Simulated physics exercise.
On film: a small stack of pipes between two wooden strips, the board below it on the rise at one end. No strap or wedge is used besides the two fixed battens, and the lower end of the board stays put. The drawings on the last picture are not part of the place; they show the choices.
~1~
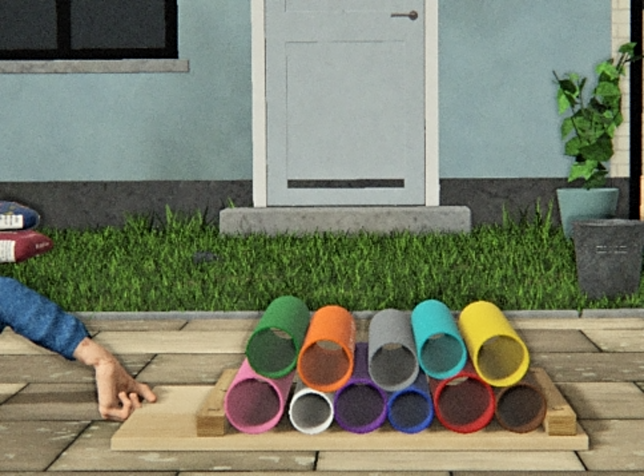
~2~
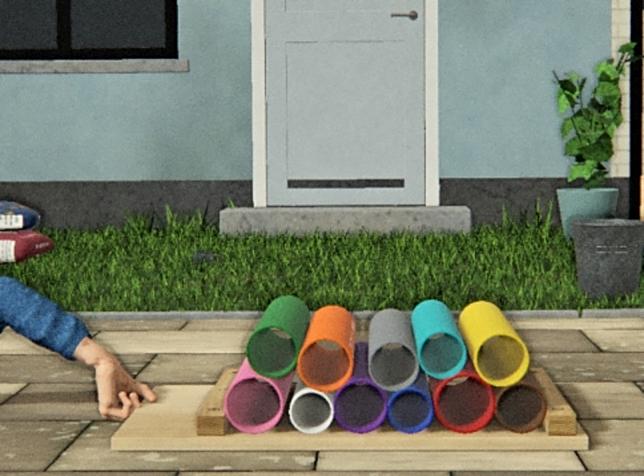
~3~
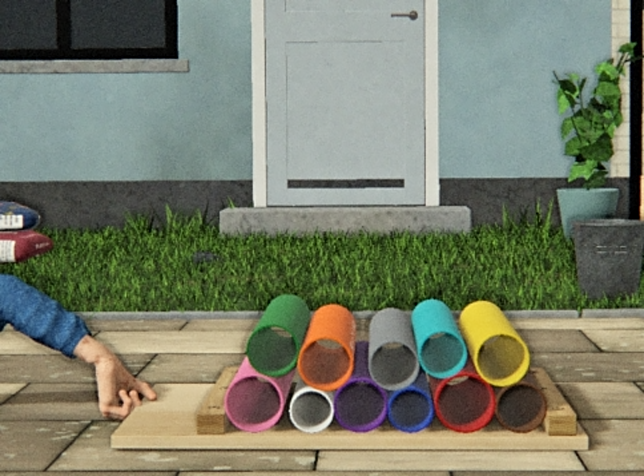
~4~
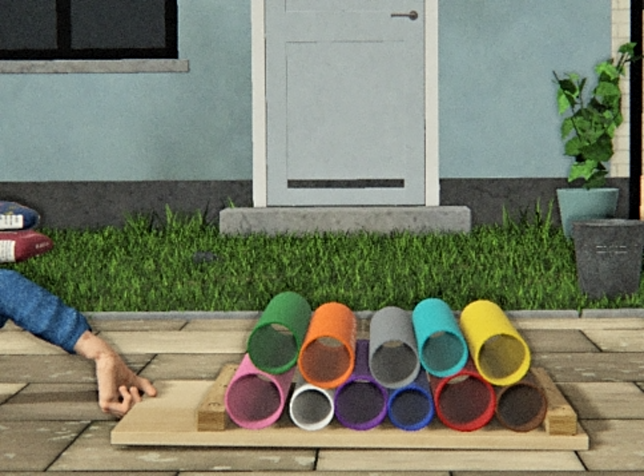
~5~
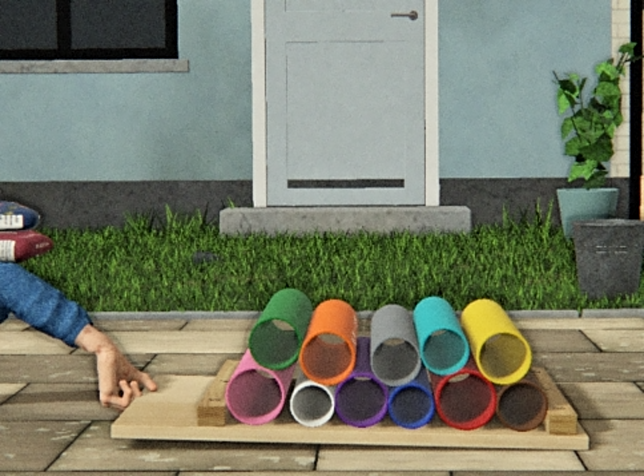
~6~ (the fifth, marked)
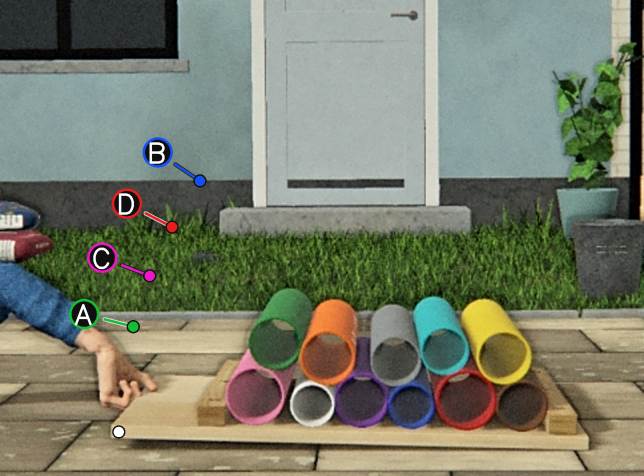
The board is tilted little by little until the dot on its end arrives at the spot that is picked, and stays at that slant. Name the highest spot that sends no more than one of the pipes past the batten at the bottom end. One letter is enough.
A is the limit.
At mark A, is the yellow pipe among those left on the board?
Yes.
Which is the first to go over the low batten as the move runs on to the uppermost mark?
First is the yellow one.
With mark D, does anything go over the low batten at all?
Yes.
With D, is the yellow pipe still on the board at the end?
The yellow pipe: No.
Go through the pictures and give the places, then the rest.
Board (351, 405); pink pipe (254, 404); white pipe (312, 412), in the first picture.
White pipe (312, 412); purple pipe (361, 407), in the second picture.
Board (351, 404); pink pipe (254, 403); white pipe (312, 411); yellow pipe (502, 359), in the third picture.
Board (351, 403); pink pipe (255, 400); white pipe (312, 408), in the fourth picture.
Board (351, 400); pink pipe (255, 395); white pipe (313, 405), in the fifth picture.
On the copy, A at (133, 327); B at (200, 181); C at (150, 276); D at (172, 227); the white dot at (119, 432).
On A. First, board at 12°.
Then, board at 15°.
Finally, board at 15°, none over the low batten.
By contrast, B four over the low batten (yellow, orange, grey, turquoise); C three over the low batten (yellow, grey, turquoise); D four over the low batten (yellow, orange, grey, turquoise).
